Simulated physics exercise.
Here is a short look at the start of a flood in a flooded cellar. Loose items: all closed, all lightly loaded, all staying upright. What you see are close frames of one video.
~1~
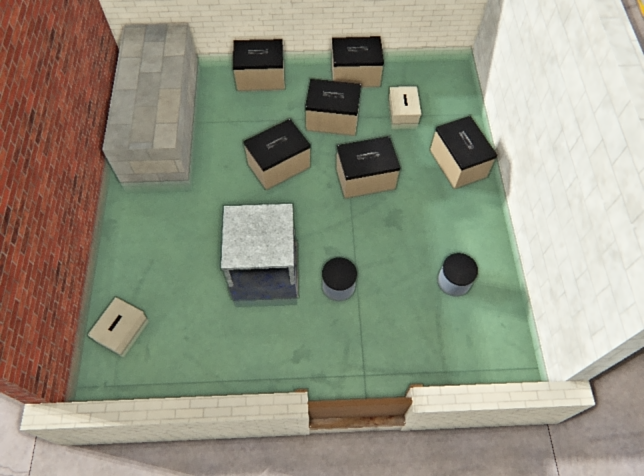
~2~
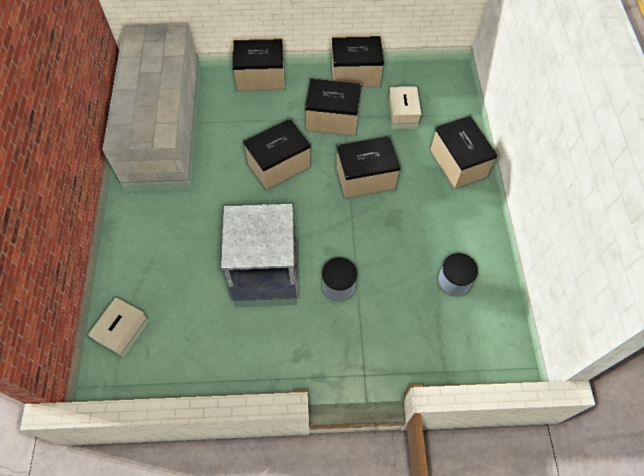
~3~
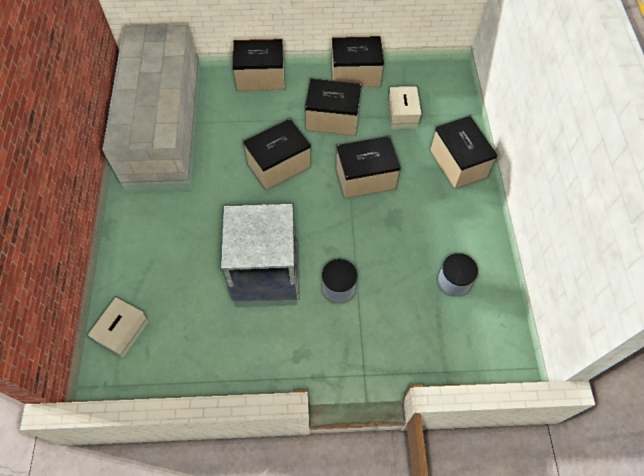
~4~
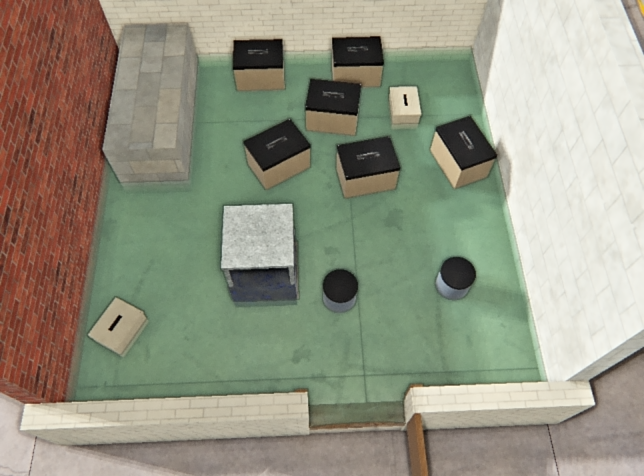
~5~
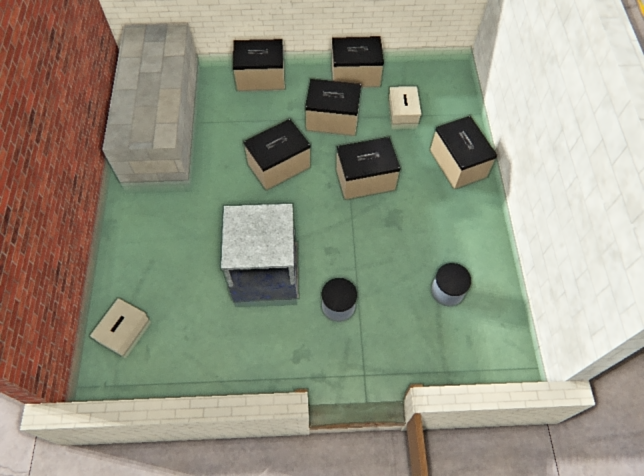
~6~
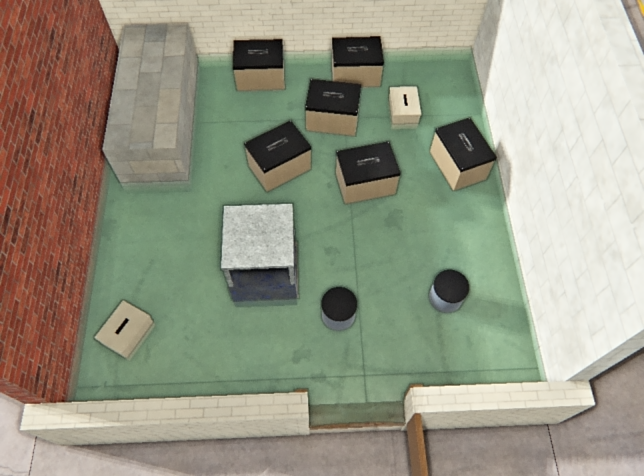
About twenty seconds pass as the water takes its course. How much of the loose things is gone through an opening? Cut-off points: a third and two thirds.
Result: Mid band.
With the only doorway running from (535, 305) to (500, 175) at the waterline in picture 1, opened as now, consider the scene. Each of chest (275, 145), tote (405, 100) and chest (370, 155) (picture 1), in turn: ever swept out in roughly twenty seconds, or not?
First one flushed away, second flushed away, third flushed away.
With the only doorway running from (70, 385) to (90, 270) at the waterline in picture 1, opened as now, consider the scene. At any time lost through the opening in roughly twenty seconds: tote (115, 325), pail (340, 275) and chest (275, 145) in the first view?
In order: Escapes, escapes, escapes.
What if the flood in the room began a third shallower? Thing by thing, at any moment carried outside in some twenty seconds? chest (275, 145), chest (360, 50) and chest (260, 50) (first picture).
Outcomes, first to last: Kept back, kept back, kept back.
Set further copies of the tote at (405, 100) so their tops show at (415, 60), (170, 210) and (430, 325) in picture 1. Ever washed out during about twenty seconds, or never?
Here's how it goes, in order: Does not get out, then does not get out, then gets out.
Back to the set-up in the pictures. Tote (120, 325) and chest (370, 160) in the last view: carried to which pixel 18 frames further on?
They should end up near (172, 364) and (383, 248) respectively.
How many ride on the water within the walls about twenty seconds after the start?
6 in total.
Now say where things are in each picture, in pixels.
In the first frame, a pail at (340, 273), afloat; a pail at (461, 269), afloat; 0 of 10 have shifted.
In the second frame, a pail at (340, 273) floats; a pail at (461, 269) floats; 0 of 10 have shifted.
In the third frame, a pail at (340, 275), afloat; a pail at (460, 269) floats; 0 of 10 have shifted.
In the fourth frame, a pail at (340, 285) floats, close to its start; a pail at (458, 272), afloat, close to its start; 1 of 10 have shifted.
In the fifth frame, a pail at (339, 294), afloat, close to its start; a pail at (454, 279), afloat, close to its start; 2 of 10 have shifted.
In the sixth frame, a pail at (339, 303), afloat, close to its start; a pail at (452, 286), afloat, close to its start; 4 of 10 have shifted.
A moment on, 0 of 10 are out; 10 afloat.
Next, 2 of 10 are out; 8 afloat.
Later, 3 of 10 are out; 6 afloat.
In the end, 4 of 10 are out; 6 afloat.
